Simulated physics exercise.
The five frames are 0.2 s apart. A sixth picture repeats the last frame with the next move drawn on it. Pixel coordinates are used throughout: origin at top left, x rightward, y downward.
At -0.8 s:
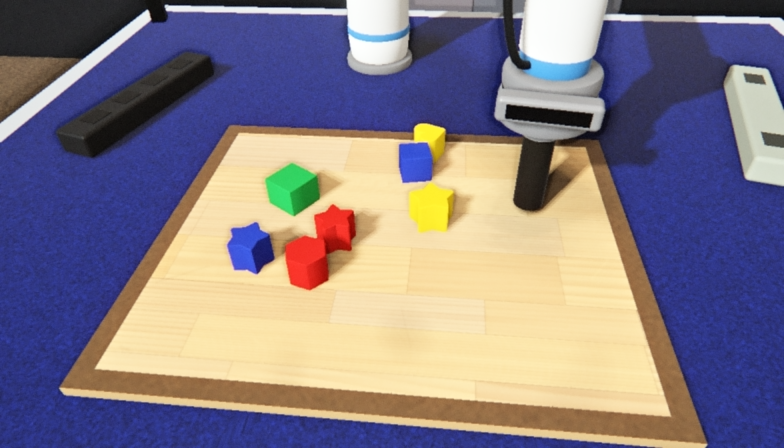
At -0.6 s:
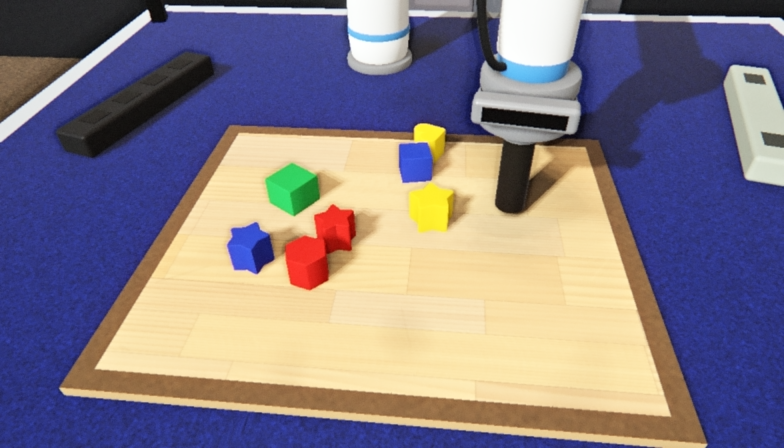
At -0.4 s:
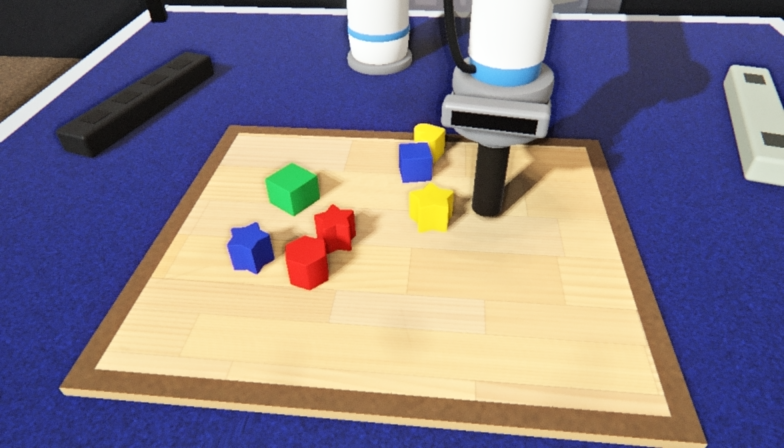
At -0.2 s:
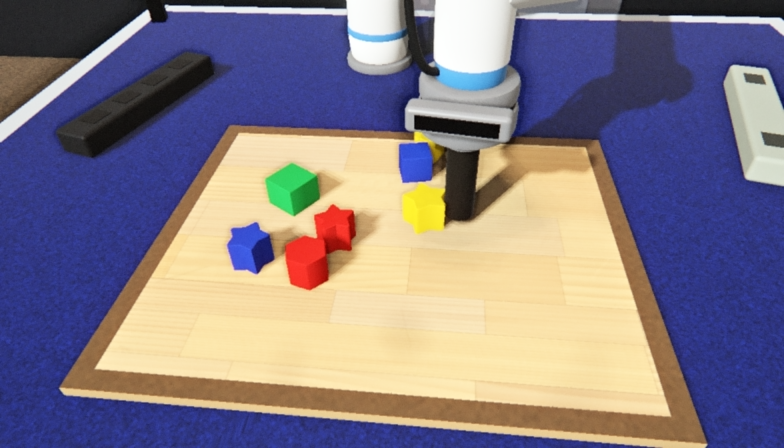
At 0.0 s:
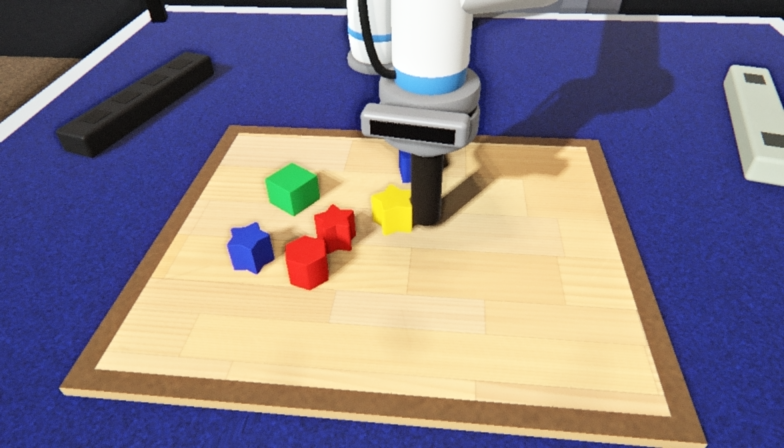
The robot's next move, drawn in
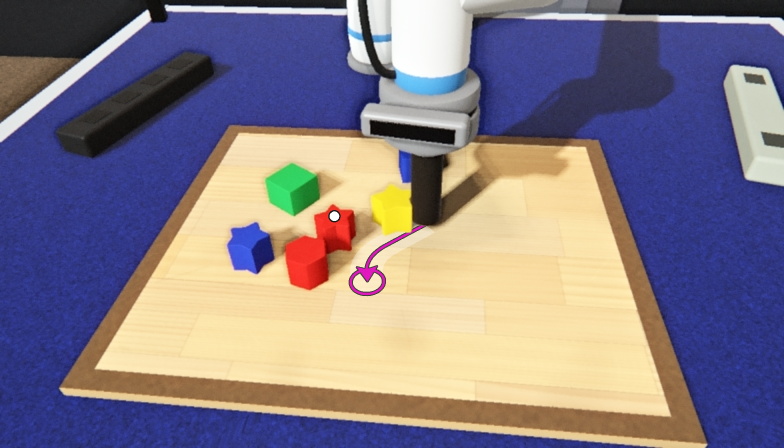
A robot arm moves left across the board and pushes the yellow star block left.
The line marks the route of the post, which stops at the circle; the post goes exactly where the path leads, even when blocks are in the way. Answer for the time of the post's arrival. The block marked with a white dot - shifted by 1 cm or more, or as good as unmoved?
It sits in its place.
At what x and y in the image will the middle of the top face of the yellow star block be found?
At pixel (373, 200).
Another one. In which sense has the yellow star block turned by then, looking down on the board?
The block spins clockwise.
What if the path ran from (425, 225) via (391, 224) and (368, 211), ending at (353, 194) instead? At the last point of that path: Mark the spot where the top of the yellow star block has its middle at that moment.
I'd expect the centre of its top face to be at (331, 188).
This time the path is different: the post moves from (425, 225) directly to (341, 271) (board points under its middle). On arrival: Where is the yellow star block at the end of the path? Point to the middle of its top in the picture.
If I read the scene right, the answer is (374, 200).
Path on the board, from (425, 225) by way of (398, 239) and (372, 256) to (367, 282); the dot is on the red star block.
The first path, step by step. One third of the way, post (398, 231); yellow star block (376, 199), turned 40° clockwise.
Two thirds of the way, post (372, 248); yellow star block (373, 200), turned 50° clockwise.
At the end, post (367, 273); red star block in place; yellow star block (373, 200), turned 50° clockwise.
